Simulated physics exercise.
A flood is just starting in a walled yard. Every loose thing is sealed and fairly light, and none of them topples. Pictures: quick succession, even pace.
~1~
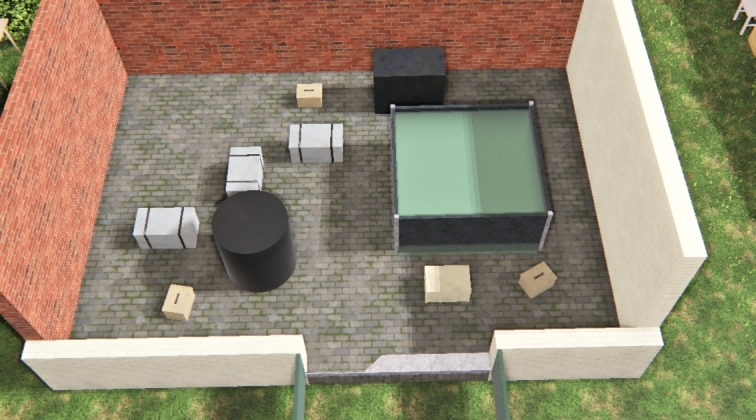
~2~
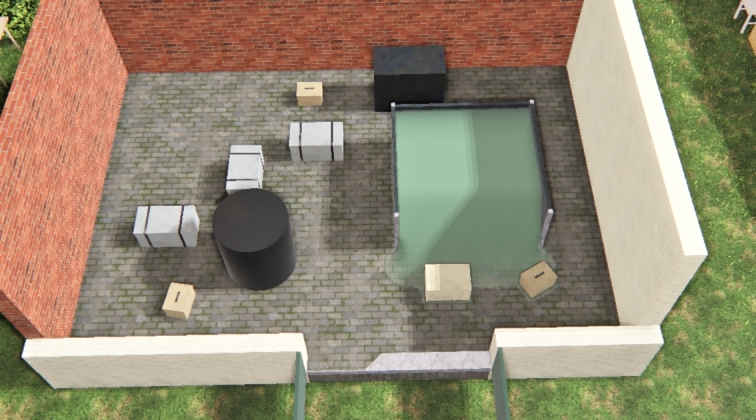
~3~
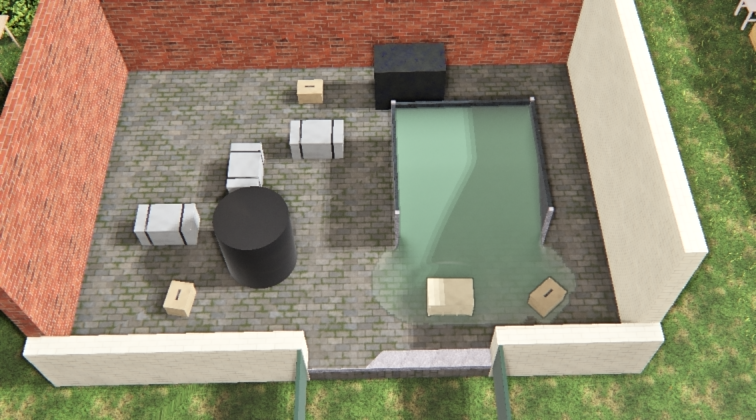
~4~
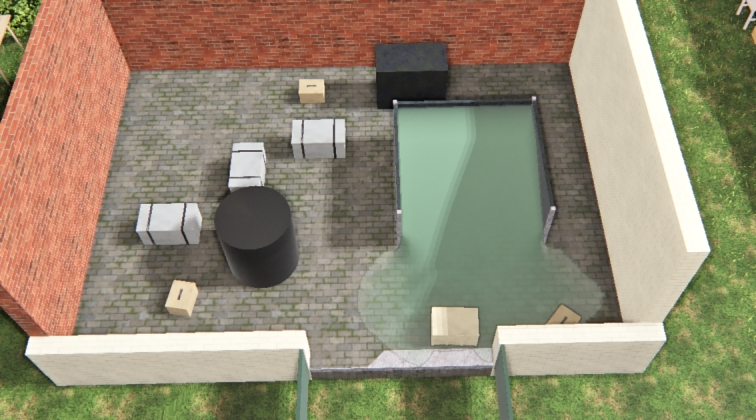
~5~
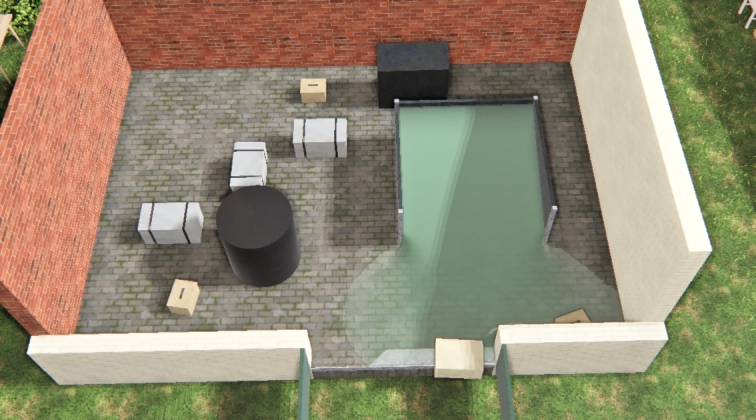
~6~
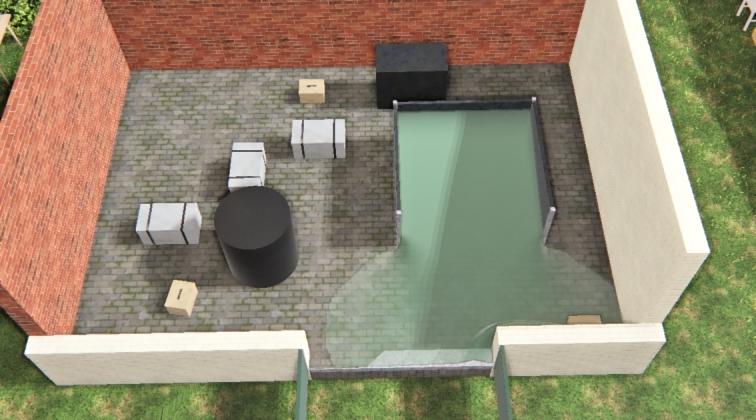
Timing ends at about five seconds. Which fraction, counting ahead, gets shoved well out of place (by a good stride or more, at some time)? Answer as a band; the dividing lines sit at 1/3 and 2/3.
Less than 1/3.
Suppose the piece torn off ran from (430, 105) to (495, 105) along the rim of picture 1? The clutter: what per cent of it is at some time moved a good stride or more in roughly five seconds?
Estimate: Some 40 per cent.
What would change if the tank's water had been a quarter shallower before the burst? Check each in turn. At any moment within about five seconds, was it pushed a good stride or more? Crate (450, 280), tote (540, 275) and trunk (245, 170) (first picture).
One: Passed the mark. Two: Passed the mark. Three: Stayed below the mark.
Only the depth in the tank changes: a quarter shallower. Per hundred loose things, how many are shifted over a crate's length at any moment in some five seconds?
Something like 30 percent.
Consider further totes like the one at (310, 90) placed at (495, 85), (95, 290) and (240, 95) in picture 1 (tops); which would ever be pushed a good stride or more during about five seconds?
Shoved clear, stays put, stays put.
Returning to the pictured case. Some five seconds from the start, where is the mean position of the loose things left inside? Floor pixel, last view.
The average lands at about (288, 168).
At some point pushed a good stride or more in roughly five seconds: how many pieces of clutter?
Result - 2.
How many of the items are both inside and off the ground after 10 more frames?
Total: 1.
A moment on, 2 of 7 are well off their spots; 1 afloat.
Next, 2 of 7 are well off their spots; 1 afloat.
Later, 2 of 7 are well off their spots; 1 afloat.
In the end, 2 of 7 are well off their spots, and 2 have been at some point; 1 afloat.
